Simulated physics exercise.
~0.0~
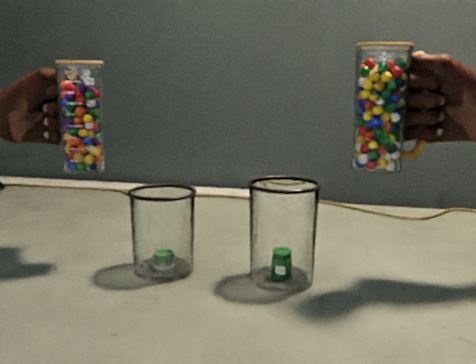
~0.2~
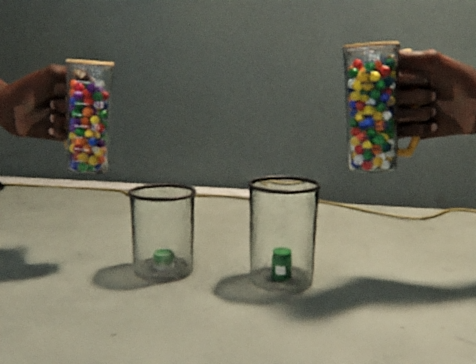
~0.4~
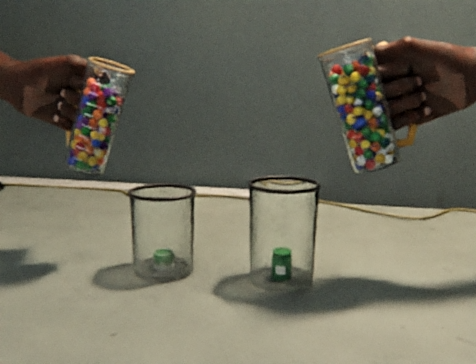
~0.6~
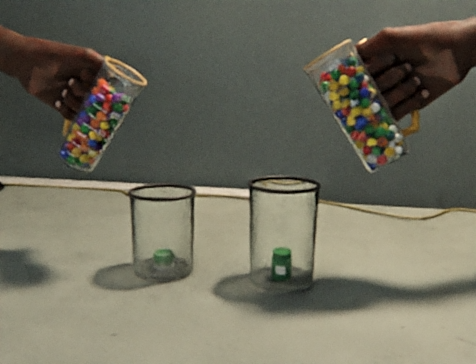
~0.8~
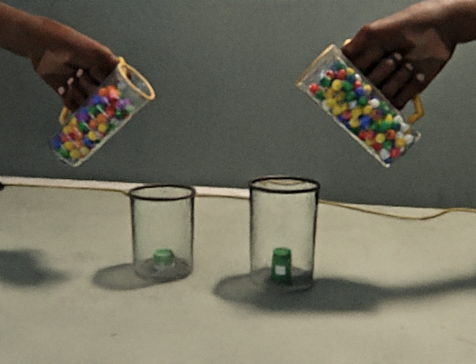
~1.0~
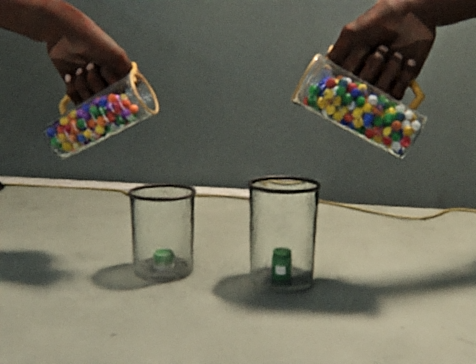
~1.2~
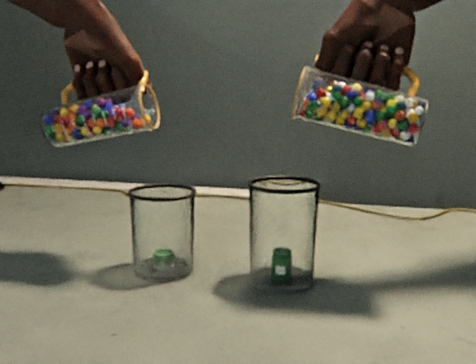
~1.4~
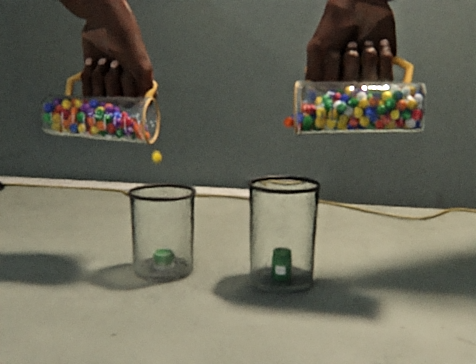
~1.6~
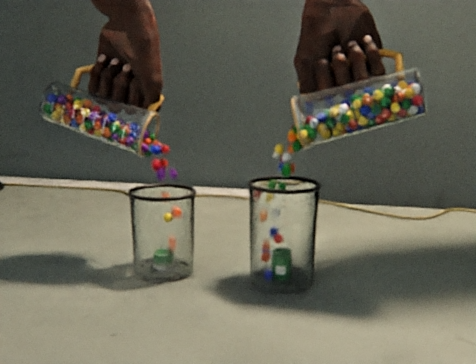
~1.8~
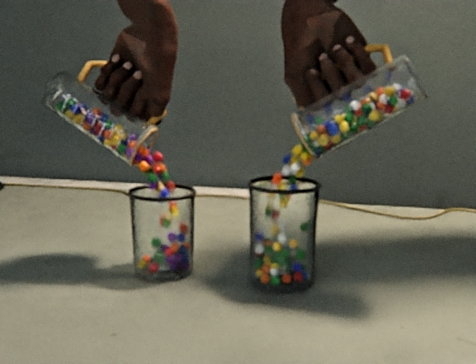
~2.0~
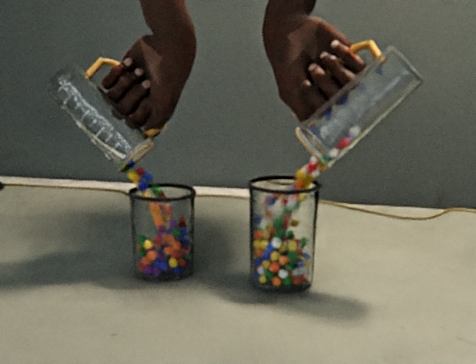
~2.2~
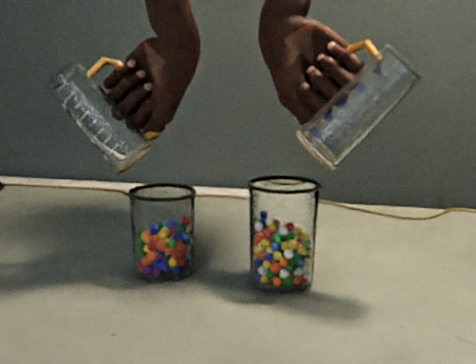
Two hands tipped clear cups of colourful beads over a pair of clear containers on a table, each holding a small green object, and poured until the cups were empty, leaving both containers about half full and the green objects buried out of sight.
